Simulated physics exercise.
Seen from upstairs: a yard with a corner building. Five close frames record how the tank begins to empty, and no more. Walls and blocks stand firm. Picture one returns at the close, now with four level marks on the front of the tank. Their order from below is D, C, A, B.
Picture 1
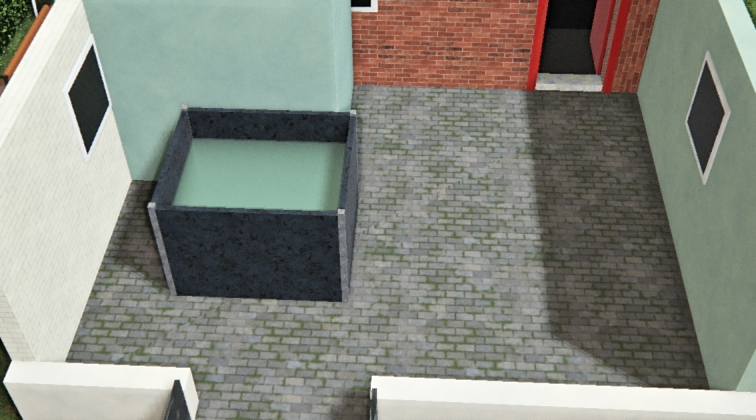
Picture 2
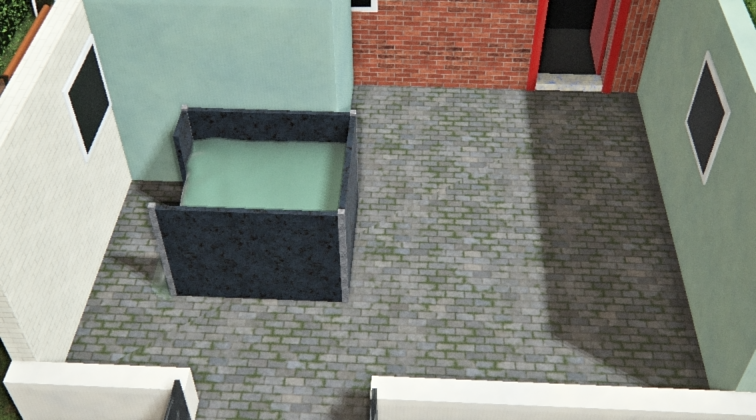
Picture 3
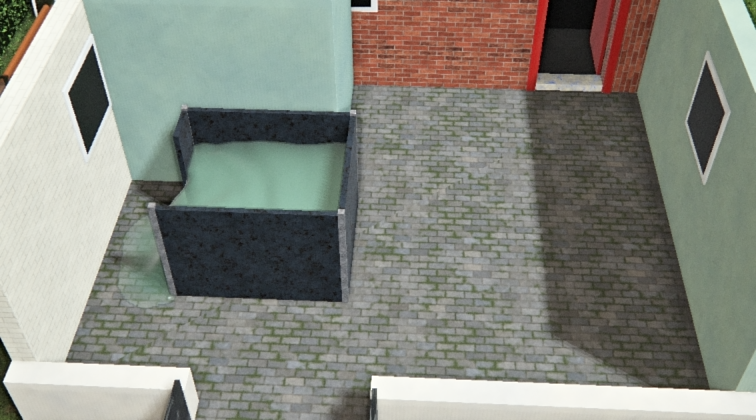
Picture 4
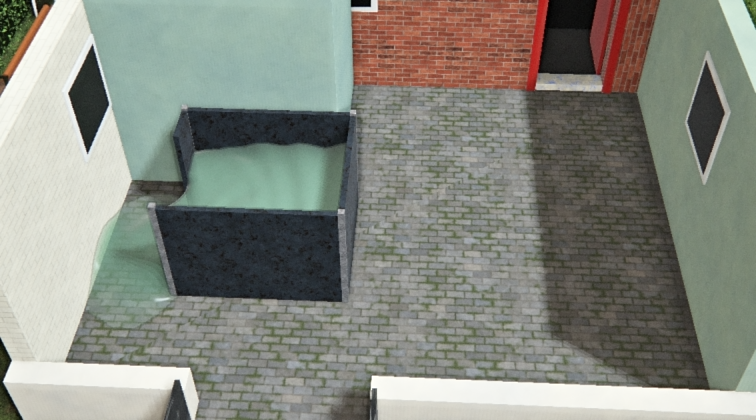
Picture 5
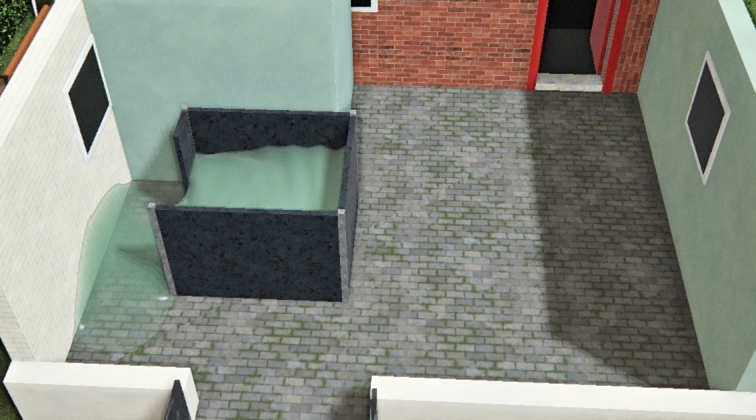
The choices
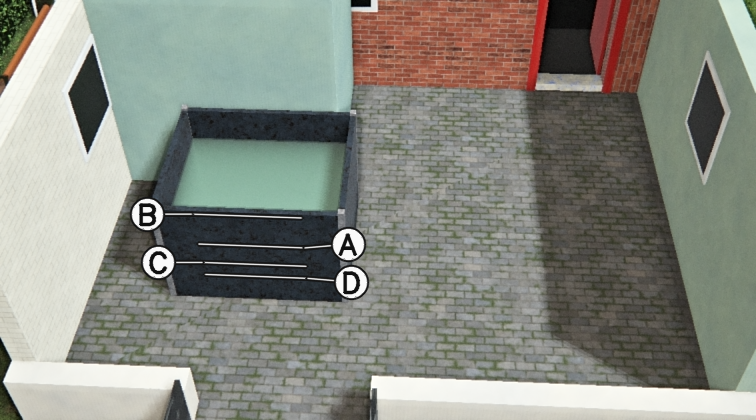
Greenish water pours from the dark tank's open left side and spreads across the paving to the white wall.
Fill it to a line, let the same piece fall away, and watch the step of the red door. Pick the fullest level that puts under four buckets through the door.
Level A.
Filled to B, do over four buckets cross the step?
Yes, that goes wrong.
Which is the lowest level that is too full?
The answer is B.
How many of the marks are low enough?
Three.
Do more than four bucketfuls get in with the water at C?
No, not at all.
In white, A at (251, 245); B at (246, 216); C at (254, 264); D at (256, 276); from the bottom up D, C, A, B.
With A, a bucket or two gets in.
With B, about 10 bucketfuls get in.
With C, nothing gets over.
With D, nothing gets over.
